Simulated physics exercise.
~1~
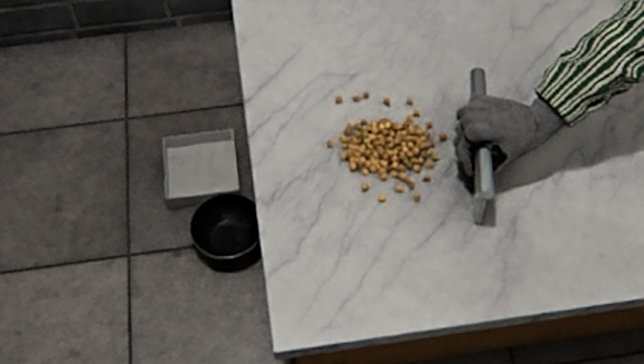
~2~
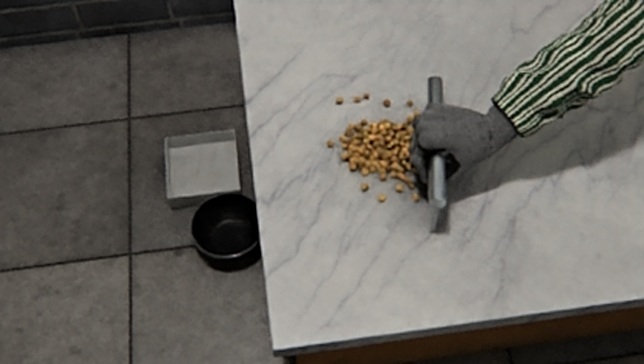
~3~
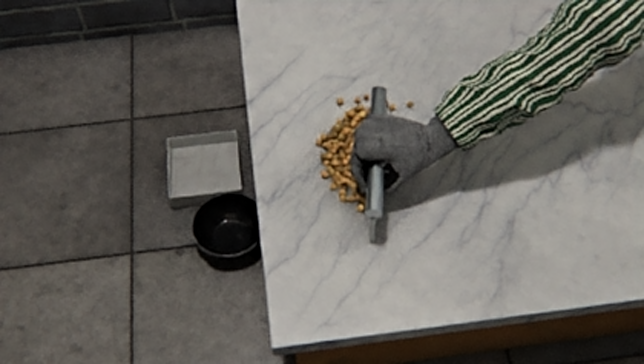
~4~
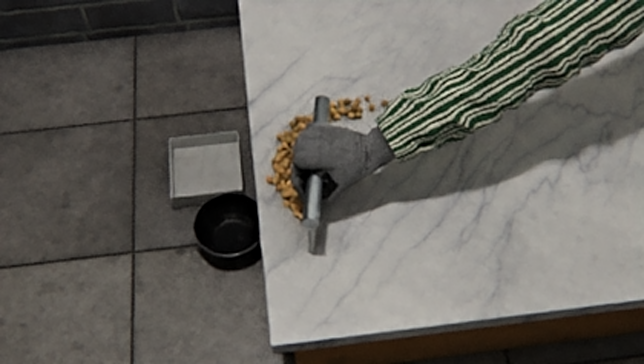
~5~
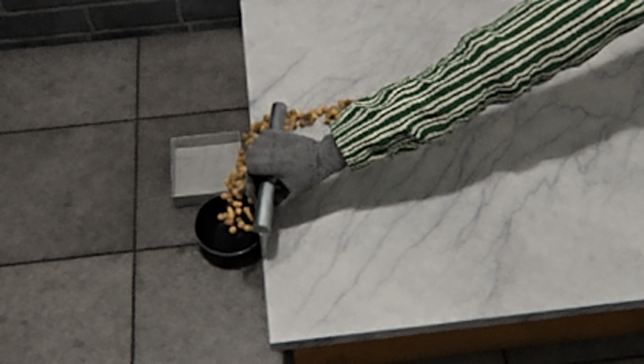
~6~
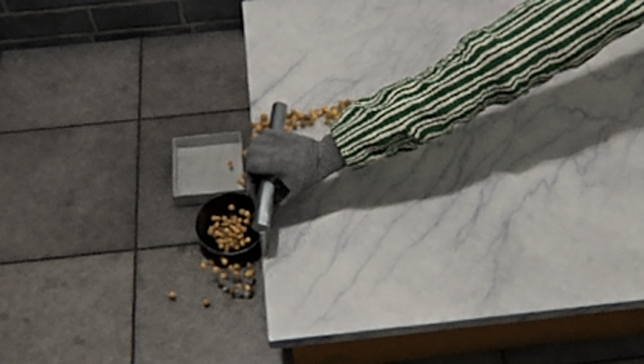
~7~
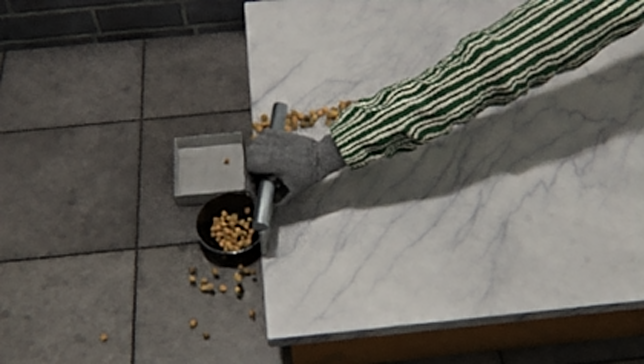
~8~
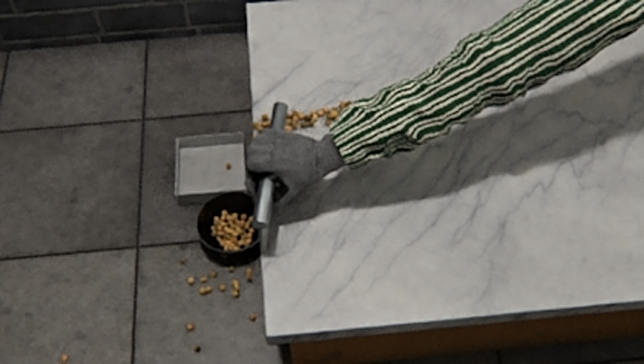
A gloved hand in a striped sleeve pushed a pile of chickpeas left across a marble counter with a scraper, stopping at the edge, where many dropped into a black bowl, some scattered on the floor, and the rest stayed on the counter.
